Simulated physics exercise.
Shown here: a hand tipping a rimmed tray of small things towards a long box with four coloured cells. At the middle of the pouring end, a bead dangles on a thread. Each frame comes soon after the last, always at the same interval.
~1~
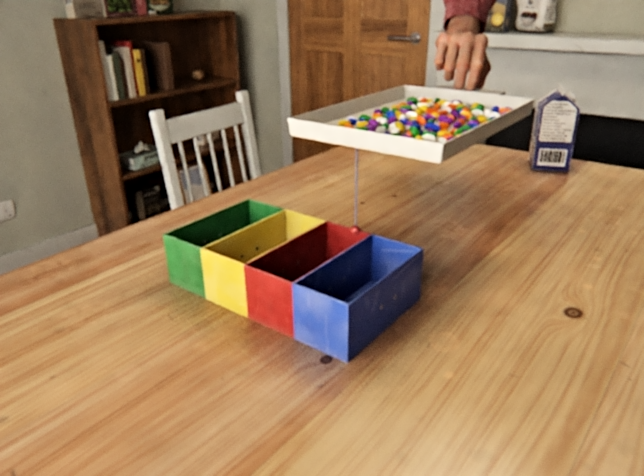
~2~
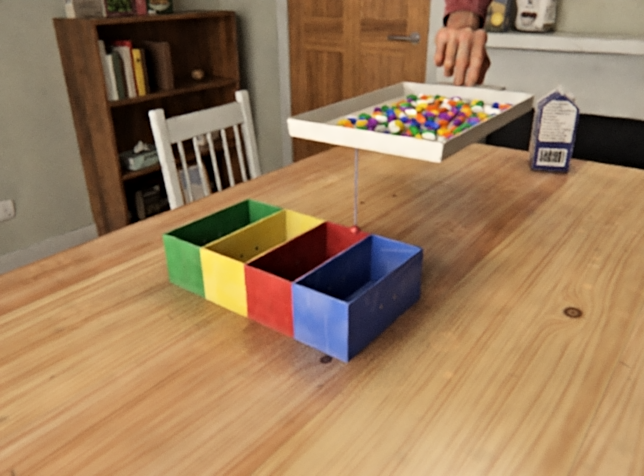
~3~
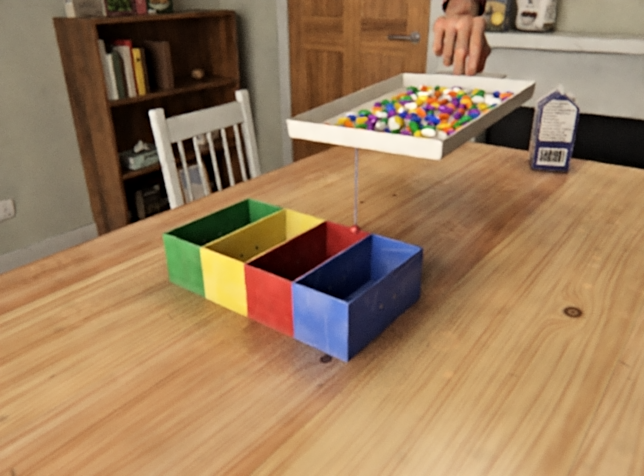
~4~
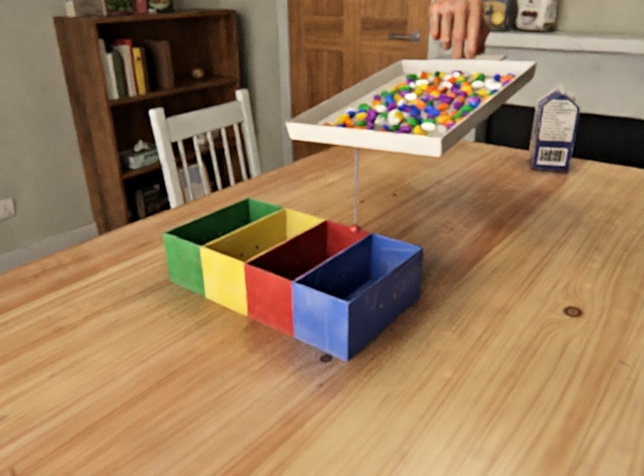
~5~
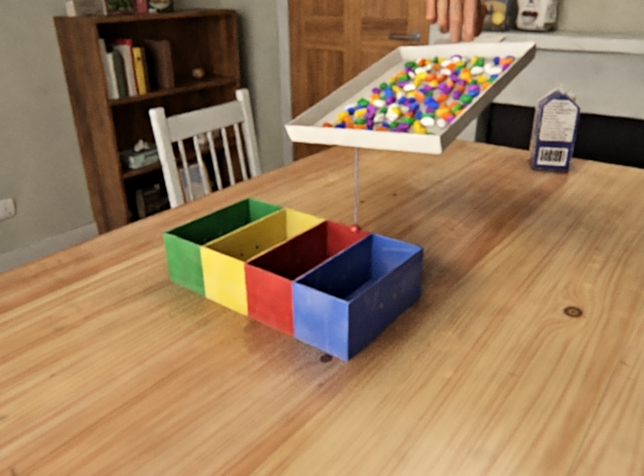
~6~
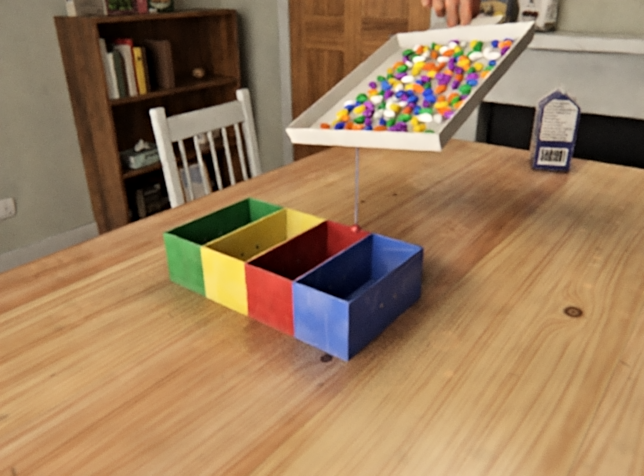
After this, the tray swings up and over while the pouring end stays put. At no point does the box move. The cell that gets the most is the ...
... Yellow one.
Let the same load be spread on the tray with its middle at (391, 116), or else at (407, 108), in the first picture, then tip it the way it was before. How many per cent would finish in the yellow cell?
First case: Around 50 %; second case: Around 50 %.
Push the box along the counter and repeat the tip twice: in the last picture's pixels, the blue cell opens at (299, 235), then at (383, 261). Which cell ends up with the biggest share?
Run one gives the blue cell; run two gives the cell in yellow.
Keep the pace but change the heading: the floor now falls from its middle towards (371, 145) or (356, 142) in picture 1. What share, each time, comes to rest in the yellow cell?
10 and 20 per cent, in that order.
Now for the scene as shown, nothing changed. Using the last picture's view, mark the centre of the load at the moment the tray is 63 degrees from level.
The middle of the pieces lands at roughly (343, 103).
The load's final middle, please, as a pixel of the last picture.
Near (286, 288), more or less.
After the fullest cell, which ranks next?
The answer here is the red one.
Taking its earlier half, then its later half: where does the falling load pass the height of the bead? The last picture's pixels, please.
It passes near (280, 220) first and then near (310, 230).
Soon, tray tipped steeply; all on the tray.
A while on, tray tipped past a quarter turn; most on the tray; a small part in the yellow cell; a stray few in the red cell; a stray few in the blue cell; a stray few falling or outside the box.
Towards the end, tray tipped past a quarter turn; about half in the yellow cell; about a third in the red cell; a small part in the blue cell; a stray few falling or outside the box.
Finally, tray tipped past a quarter turn; about half in the yellow cell; about a third in the red cell; a small part in the blue cell; none in the green cell; a stray few outside the box.
